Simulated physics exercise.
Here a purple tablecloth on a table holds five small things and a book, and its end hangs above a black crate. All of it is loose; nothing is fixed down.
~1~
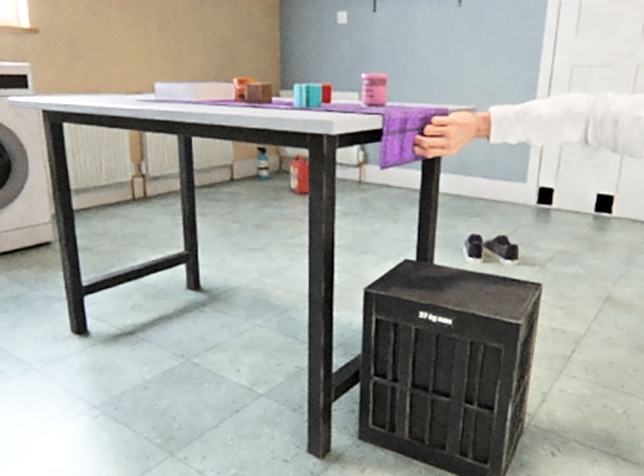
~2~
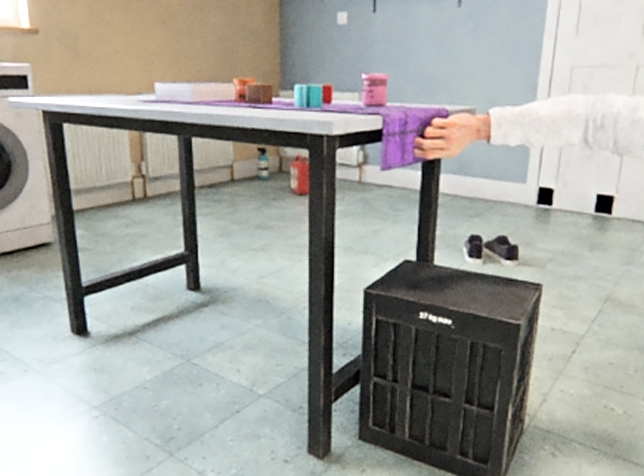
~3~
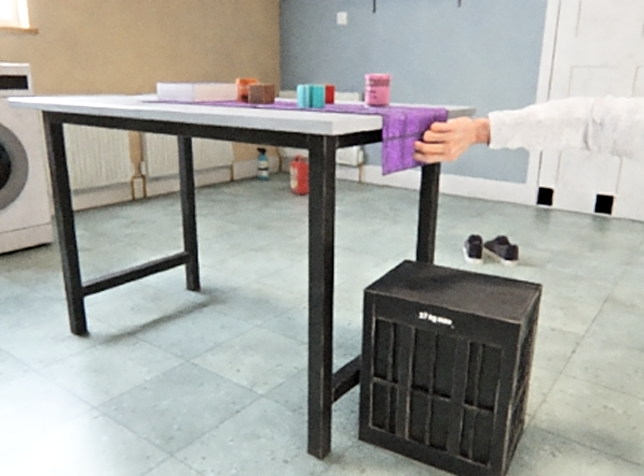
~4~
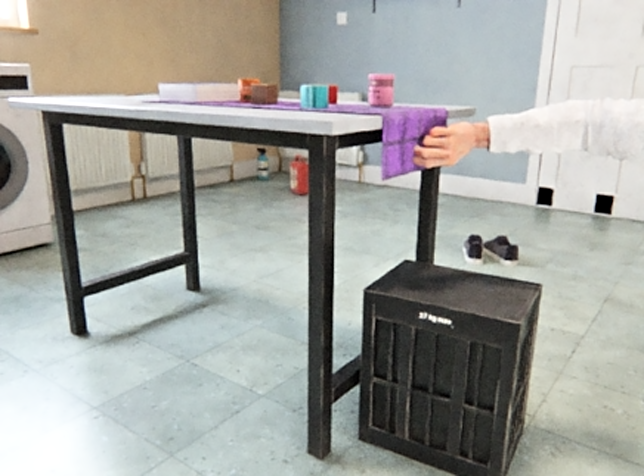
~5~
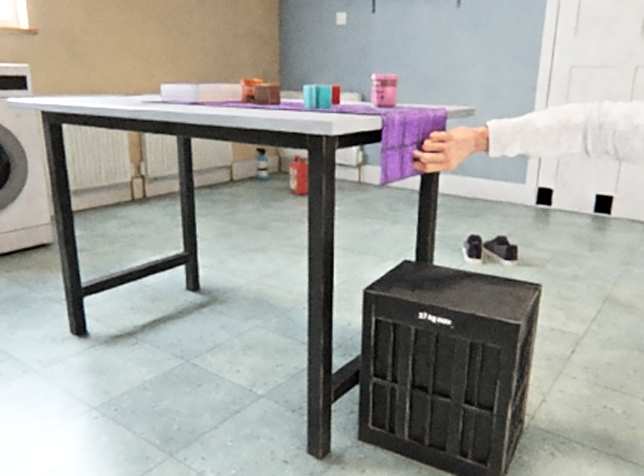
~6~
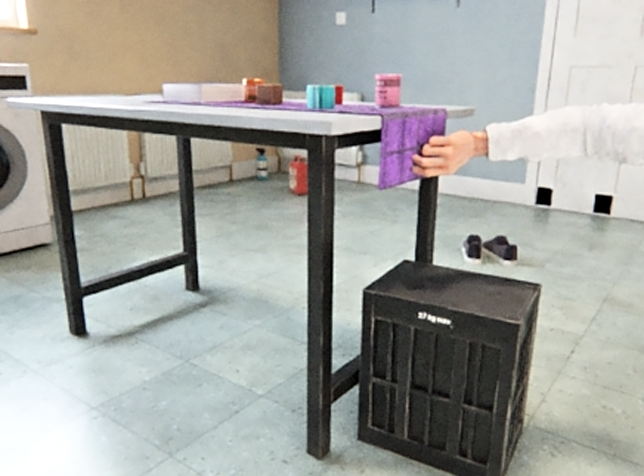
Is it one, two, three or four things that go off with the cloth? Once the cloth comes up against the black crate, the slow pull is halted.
Two go off with it.
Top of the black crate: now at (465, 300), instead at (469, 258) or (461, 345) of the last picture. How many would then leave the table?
Then 1 and 3.
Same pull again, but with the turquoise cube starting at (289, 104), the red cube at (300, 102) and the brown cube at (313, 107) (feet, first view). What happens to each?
In the end the turquoise cube rides it out, while the red cube rides it out and the brown cube gets dislodged.
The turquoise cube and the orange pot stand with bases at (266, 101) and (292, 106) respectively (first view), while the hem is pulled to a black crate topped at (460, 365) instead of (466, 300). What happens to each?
The turquoise cube stays aboard, and the orange pot does not stay aboard.
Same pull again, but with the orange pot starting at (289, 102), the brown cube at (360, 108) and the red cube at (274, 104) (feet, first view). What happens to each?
The orange pot ends up on top still, the brown cube ends up off the top, the red cube ends up on top still.
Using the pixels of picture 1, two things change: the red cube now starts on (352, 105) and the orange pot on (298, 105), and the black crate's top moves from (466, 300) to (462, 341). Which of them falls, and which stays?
The red cube is lost, the orange pot is lost.
Soon after, hem near (413, 244); pink can gone.
Then, hem on the crate; pink can and turquoise cube gone.
At rest, hem on the crate; pink can and turquoise cube gone. It carries off two.
